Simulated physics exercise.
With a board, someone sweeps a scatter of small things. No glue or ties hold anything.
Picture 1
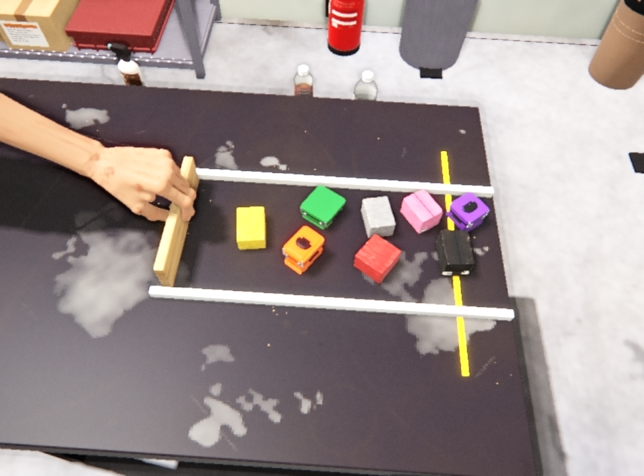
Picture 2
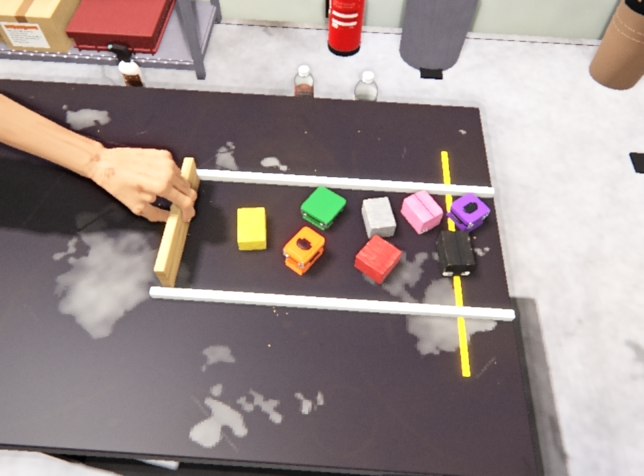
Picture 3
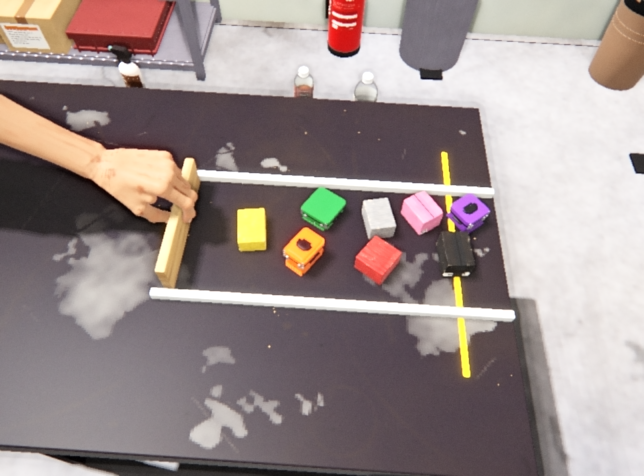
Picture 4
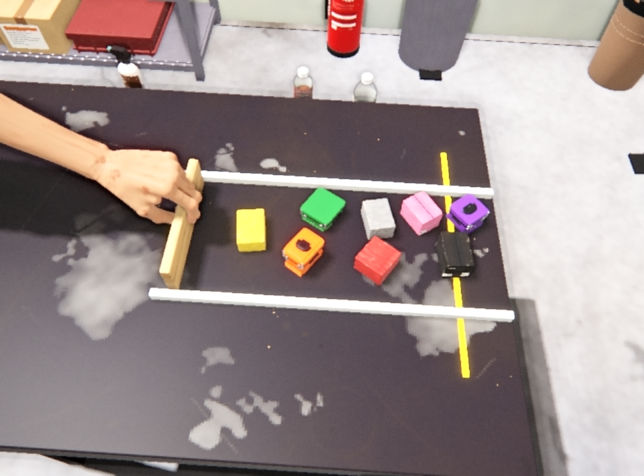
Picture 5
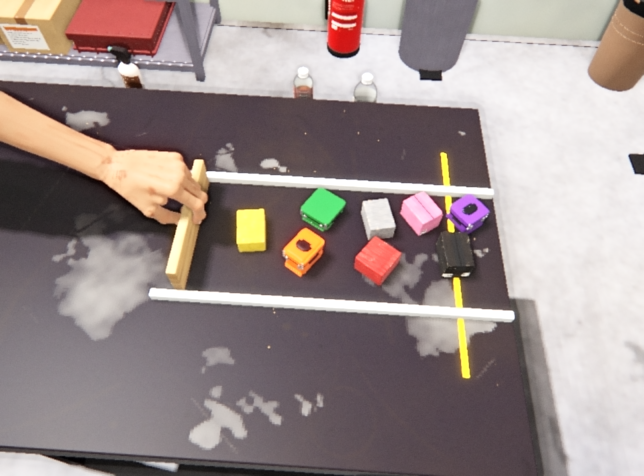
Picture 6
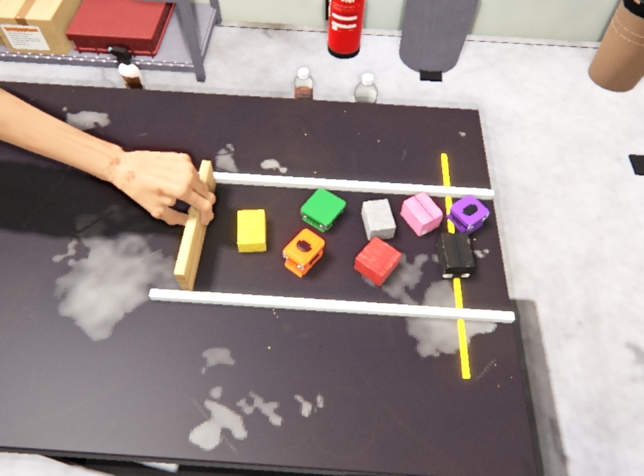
On a dark table, a hand slides a wooden board slightly right toward scattered colourful blocks.
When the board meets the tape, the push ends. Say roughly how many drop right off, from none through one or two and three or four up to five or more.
I expect that three or four will fail to stay on the table.
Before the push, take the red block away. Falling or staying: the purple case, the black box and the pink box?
The purple case? It heads down. The black box? It heads down. The pink box? It heads down.
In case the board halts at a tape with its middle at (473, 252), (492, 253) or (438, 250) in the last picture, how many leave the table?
The three tries give 5, 8 and 2.
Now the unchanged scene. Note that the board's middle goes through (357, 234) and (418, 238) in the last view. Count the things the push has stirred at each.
That makes 6 at the first spot and 8 at the second.
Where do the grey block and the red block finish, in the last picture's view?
Grey block: (497, 233); red block: (506, 266).
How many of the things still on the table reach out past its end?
The count is 2.
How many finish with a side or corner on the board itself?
3 in contact.
Soon after, none off yet; purple case at rest near (467, 215); black box at rest near (455, 255); pink box at rest near (422, 214).
Then, none off yet; purple case at rest near (467, 215); black box at rest near (455, 255); pink box moving near (425, 214).
Further on, none off yet; purple case tipped well over near (512, 215); black box moved about its own width near (495, 256); pink box moved well along near (482, 212).
At rest, the number that fall off is three or four; fallen, pink box, black box and purple case.
